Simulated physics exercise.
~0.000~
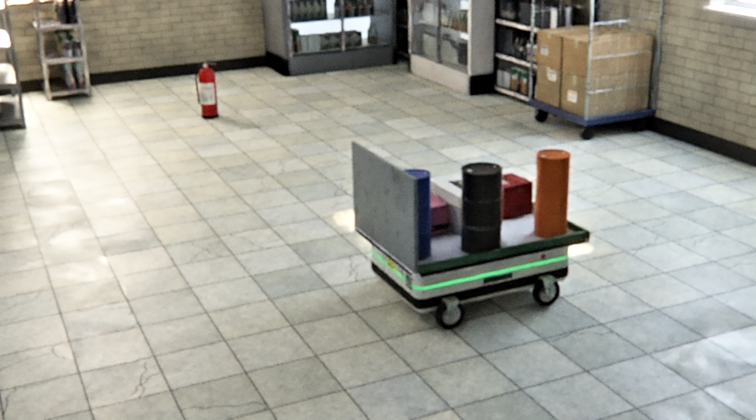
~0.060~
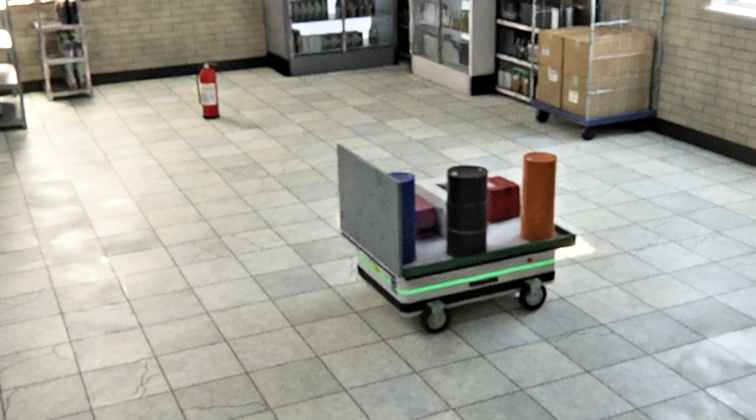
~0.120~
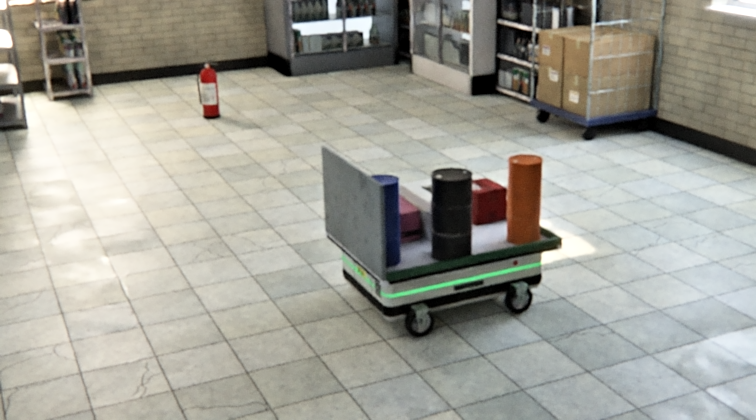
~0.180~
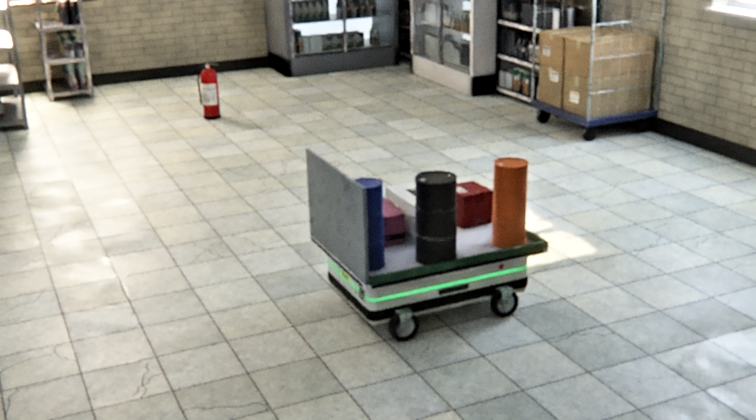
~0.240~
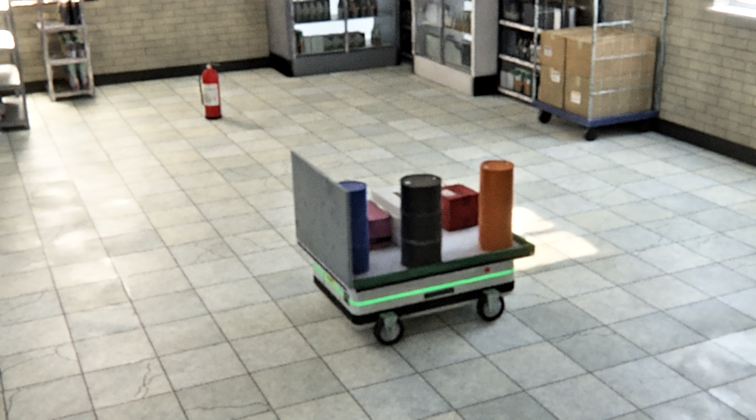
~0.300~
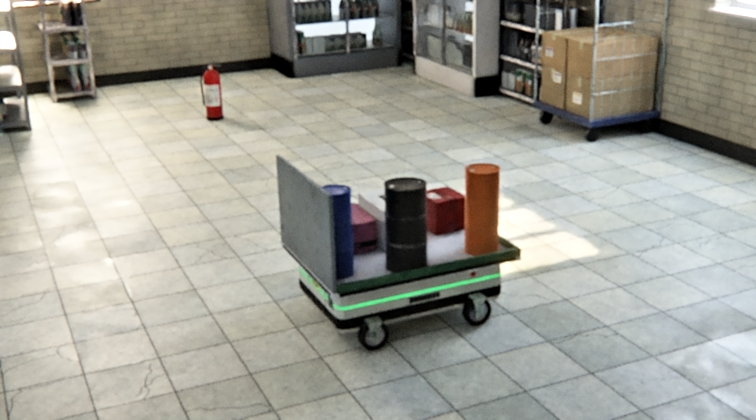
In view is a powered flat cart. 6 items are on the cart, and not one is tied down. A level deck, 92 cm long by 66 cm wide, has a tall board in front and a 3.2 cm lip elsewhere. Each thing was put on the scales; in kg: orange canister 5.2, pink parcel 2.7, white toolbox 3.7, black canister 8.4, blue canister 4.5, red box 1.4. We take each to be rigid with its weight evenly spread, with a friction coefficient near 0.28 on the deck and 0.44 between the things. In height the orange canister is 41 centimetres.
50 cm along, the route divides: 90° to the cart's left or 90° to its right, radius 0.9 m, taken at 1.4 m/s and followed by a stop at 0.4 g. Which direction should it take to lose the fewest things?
Left.
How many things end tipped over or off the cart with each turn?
The left turn costs 0 and the right turn costs 1.
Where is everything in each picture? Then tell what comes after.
In the first frame, 0 cm covered; orange canister (552, 194).
In the second frame, 8 cm covered; red box (496, 199).
In the third frame, 17 cm covered; black canister (452, 215).
In the fourth frame, 25 cm covered; red box (468, 204).
In the fifth frame, 34 cm covered; black canister (421, 222).
In the sixth frame, 42 cm covered; orange canister (482, 210).
Turning left. At 0.80 s, 112 cm covered, turned 30°; pink parcel slid 3 cm near (223, 284); blue canister slid 12 cm; black canister slid 5 cm.
After 1.50 s, 210 cm covered, turned 89°; pink parcel slid 3 cm; blue canister slid 12 cm; black canister slid 5 cm.
At rest (2.4 s), not toppled but over 10 cm from the start, orange canister, pink parcel, white toolbox, black canister, blue canister and red box. In the last view, orange canister near (391, 360).
Turning right instead, blue canister tipped over or off the cart, 1 of 6 in all.
